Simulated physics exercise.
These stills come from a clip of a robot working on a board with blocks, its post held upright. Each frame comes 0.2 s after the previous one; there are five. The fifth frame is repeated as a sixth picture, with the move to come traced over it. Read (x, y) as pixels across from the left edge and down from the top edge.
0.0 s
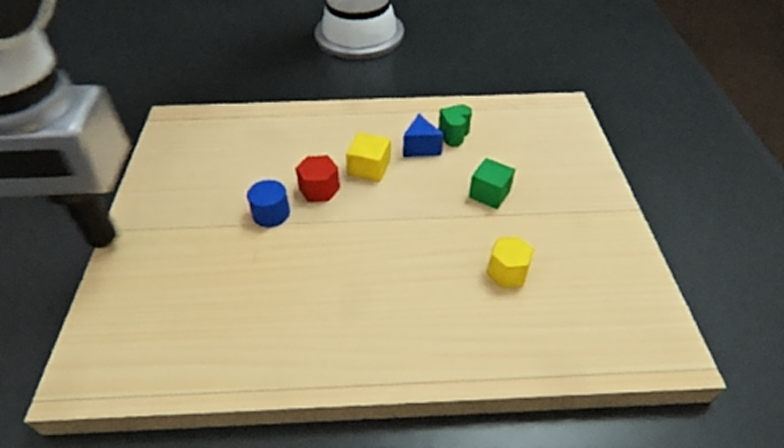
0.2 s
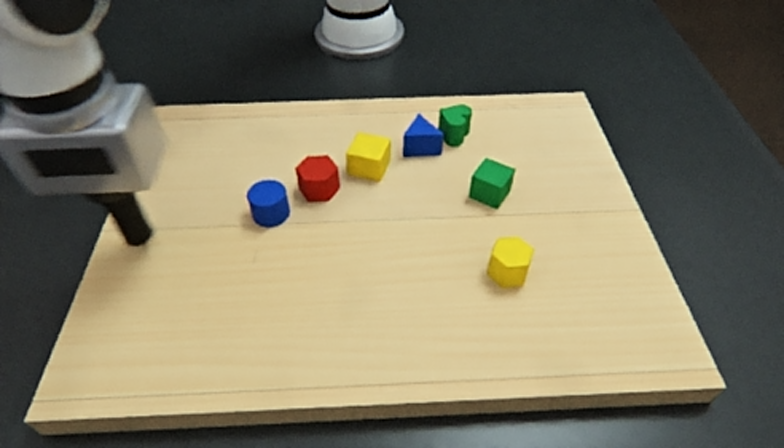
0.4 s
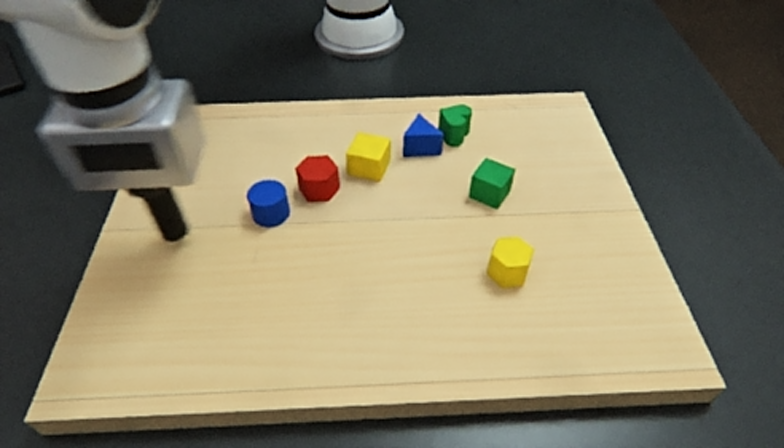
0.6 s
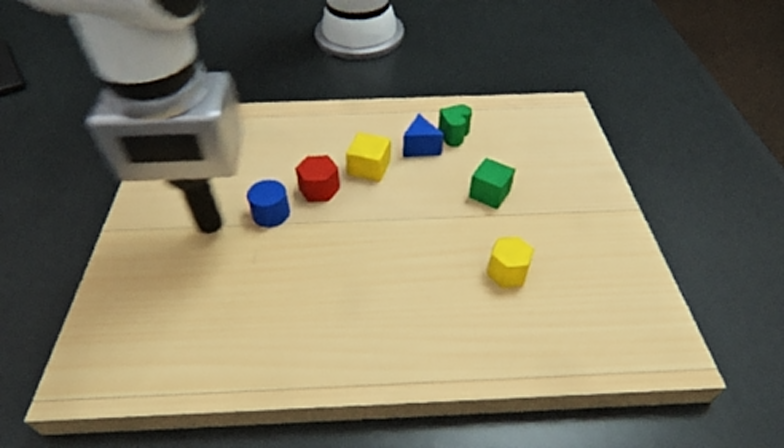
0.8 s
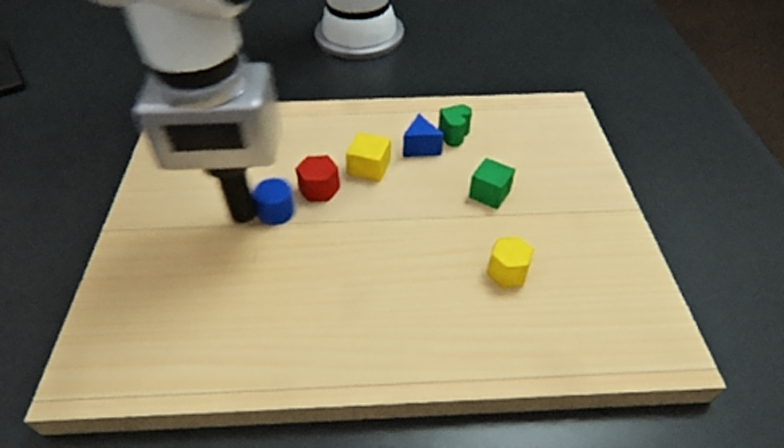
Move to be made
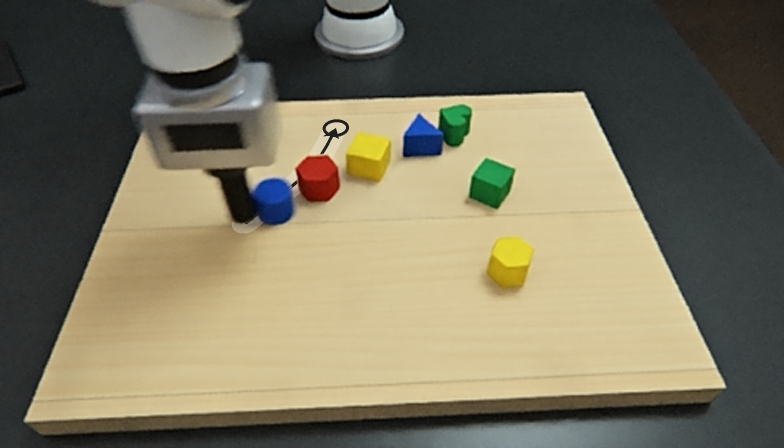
On a wooden board with coloured blocks, a robot arm moves its dark post rightward and nudges the blue round block slightly.
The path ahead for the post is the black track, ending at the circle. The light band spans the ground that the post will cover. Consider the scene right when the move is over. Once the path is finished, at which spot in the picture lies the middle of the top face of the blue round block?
Somewhere near (313, 176).
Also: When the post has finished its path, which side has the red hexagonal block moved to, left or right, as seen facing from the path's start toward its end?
Taking start-to-end as forward, the block's sideways shift goes to the right.
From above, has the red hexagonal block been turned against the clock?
I'd say yes.
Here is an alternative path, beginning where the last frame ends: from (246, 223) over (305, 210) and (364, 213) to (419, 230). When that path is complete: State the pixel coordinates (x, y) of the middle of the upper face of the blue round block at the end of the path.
Around pixel (360, 167).
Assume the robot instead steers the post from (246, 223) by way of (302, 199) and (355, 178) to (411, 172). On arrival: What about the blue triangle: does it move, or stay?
The push reaches it.
The line goes from (246, 223) by way of (304, 175) to (336, 128).
The first path, step by step. One third of the way, post at (286, 180); blue round block at (312, 177); red hexagonal block at (345, 161), turned 55° anticlockwise; yellow square at (374, 142).
Two thirds of the way, post at (317, 150); blue round block at (313, 176); red hexagonal block at (346, 162), turned 65° anticlockwise; yellow square at (374, 142).
At the end, post at (335, 119); blue round block at (313, 176); red hexagonal block at (346, 162), turned 65° anticlockwise; yellow square at (374, 142).
